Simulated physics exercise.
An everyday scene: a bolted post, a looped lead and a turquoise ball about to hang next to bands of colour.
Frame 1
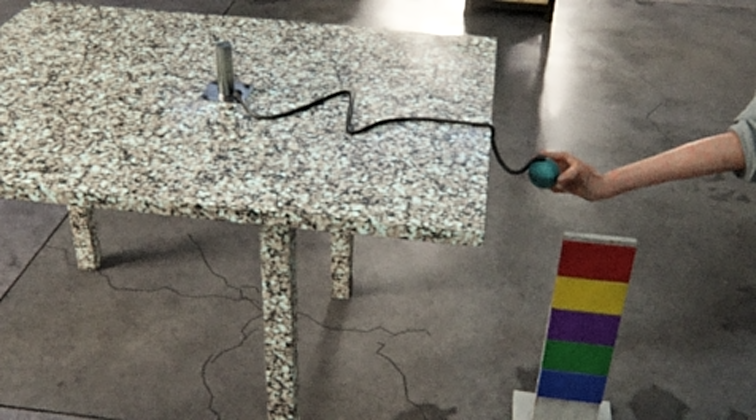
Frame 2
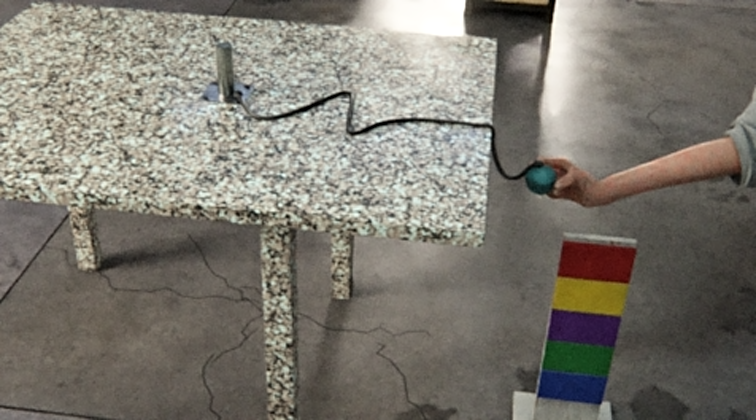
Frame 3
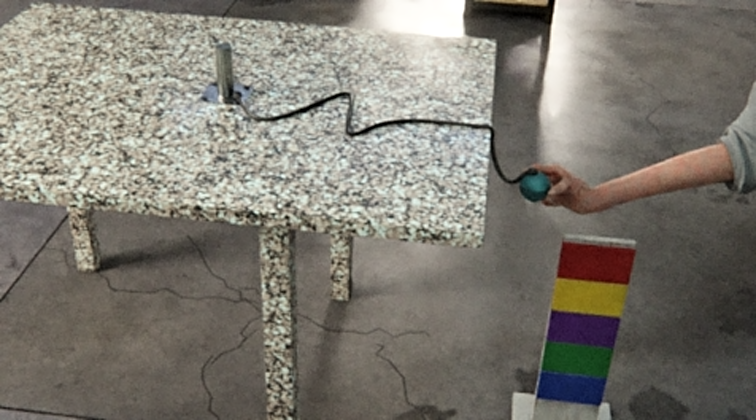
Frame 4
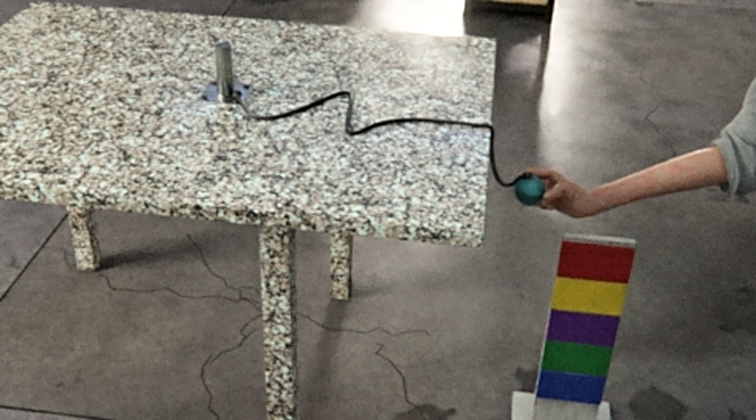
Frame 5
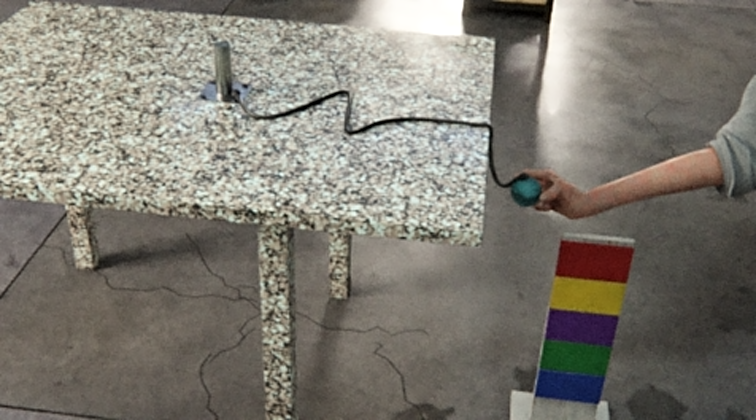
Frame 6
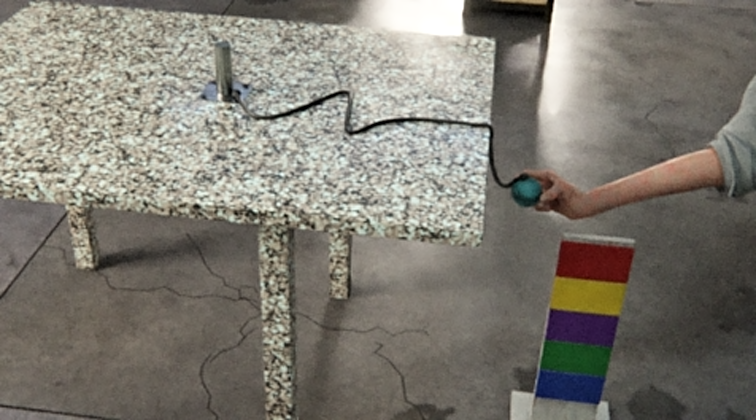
The clip shows a hand holding a turquoise ball attached to a dark cord lying across a speckled table, beside a striped multicolored board. The hand moves the ball slightly down and left, then stays nearly still.
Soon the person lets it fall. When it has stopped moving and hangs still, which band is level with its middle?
Green.
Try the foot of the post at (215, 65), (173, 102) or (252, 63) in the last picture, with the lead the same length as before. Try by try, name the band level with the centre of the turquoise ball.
For the first it is purple, for the second purple, for the third green.
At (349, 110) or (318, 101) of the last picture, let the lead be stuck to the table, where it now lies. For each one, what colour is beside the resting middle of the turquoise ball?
Each in turn comes out as yellow, purple.
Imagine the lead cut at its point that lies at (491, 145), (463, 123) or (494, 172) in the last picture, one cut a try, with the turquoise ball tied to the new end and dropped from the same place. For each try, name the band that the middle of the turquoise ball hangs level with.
Each try in turn: Yellow; red; purple.
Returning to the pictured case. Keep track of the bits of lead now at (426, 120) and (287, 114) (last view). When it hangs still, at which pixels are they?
At (481, 203) for the first, at (322, 103) for the second.
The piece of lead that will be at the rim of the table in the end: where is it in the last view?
(349, 133), approximately.
Soon after, ball near (494, 332); level with green.
After that, ball near (443, 320); level with green.
And then, ball near (480, 336); level with green.
In the end, ball near (465, 330); level with green. Its middle rests at the green band.
